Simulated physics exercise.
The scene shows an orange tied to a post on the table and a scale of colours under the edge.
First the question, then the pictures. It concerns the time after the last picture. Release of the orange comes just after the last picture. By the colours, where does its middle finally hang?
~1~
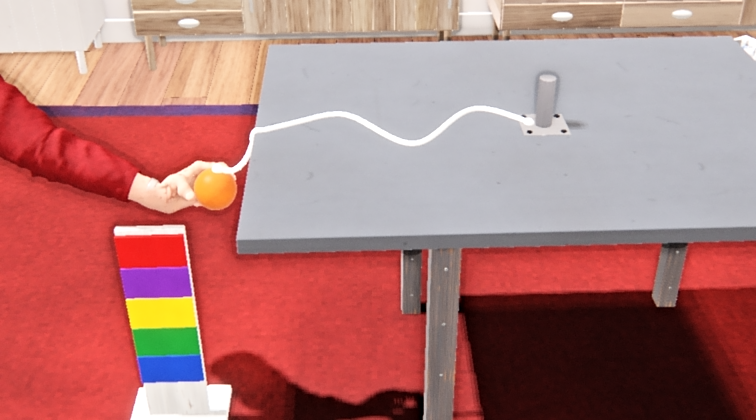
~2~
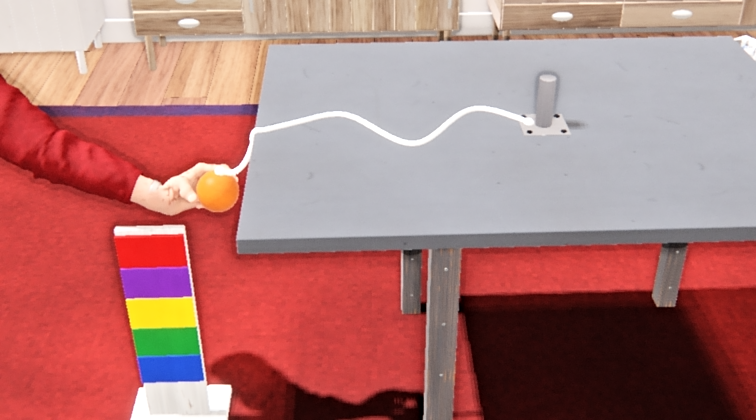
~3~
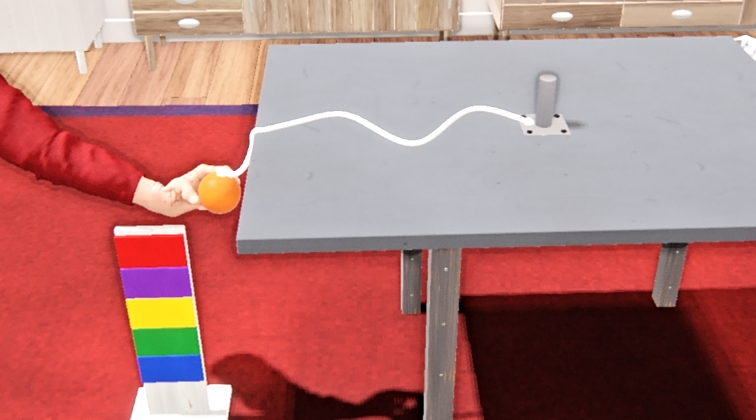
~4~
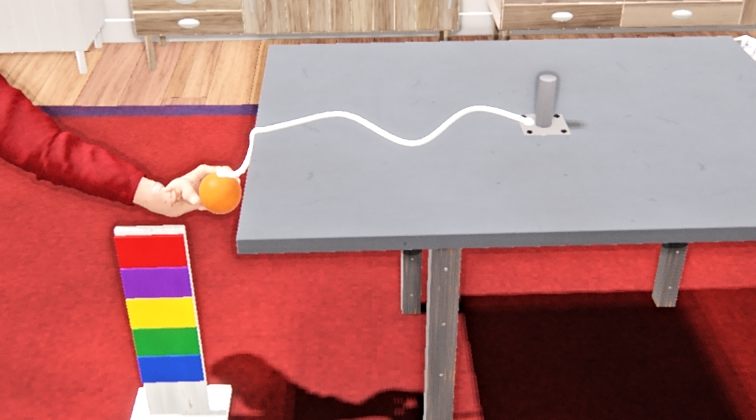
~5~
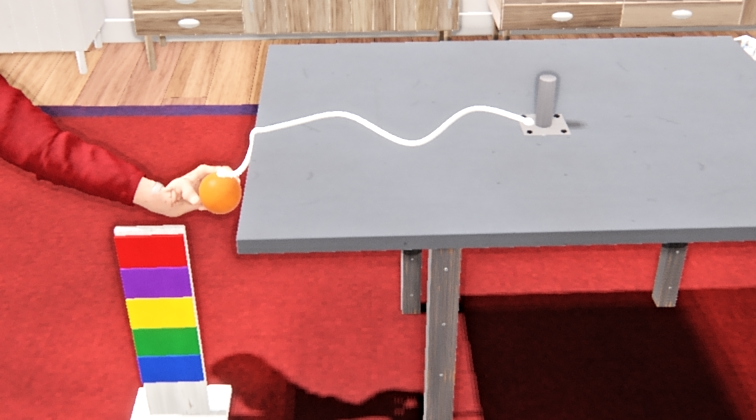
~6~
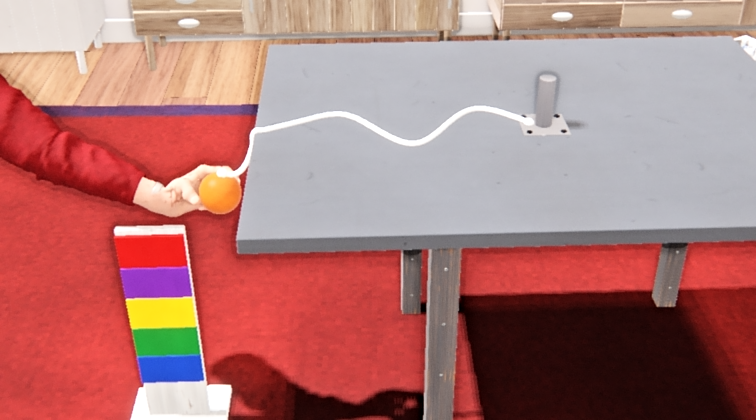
At the purple band.
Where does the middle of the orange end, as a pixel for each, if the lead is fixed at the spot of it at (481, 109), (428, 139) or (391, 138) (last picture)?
(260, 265); (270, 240); (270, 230).
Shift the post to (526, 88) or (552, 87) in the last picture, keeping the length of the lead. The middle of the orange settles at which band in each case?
The first case gives purple, the second gives red.
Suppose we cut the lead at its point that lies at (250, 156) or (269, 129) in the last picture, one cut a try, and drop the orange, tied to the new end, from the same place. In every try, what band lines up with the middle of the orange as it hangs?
Try by try it comes out as red; above them all.
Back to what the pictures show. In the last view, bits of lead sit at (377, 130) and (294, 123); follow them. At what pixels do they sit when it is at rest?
End: (314, 132) and then (255, 176).
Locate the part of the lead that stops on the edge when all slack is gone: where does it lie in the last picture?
Look near (334, 115).
Soon after, orange near (263, 273); level with purple.
After that, orange near (250, 282); level with purple.
In the end, orange near (258, 282); level with purple. The purple one.
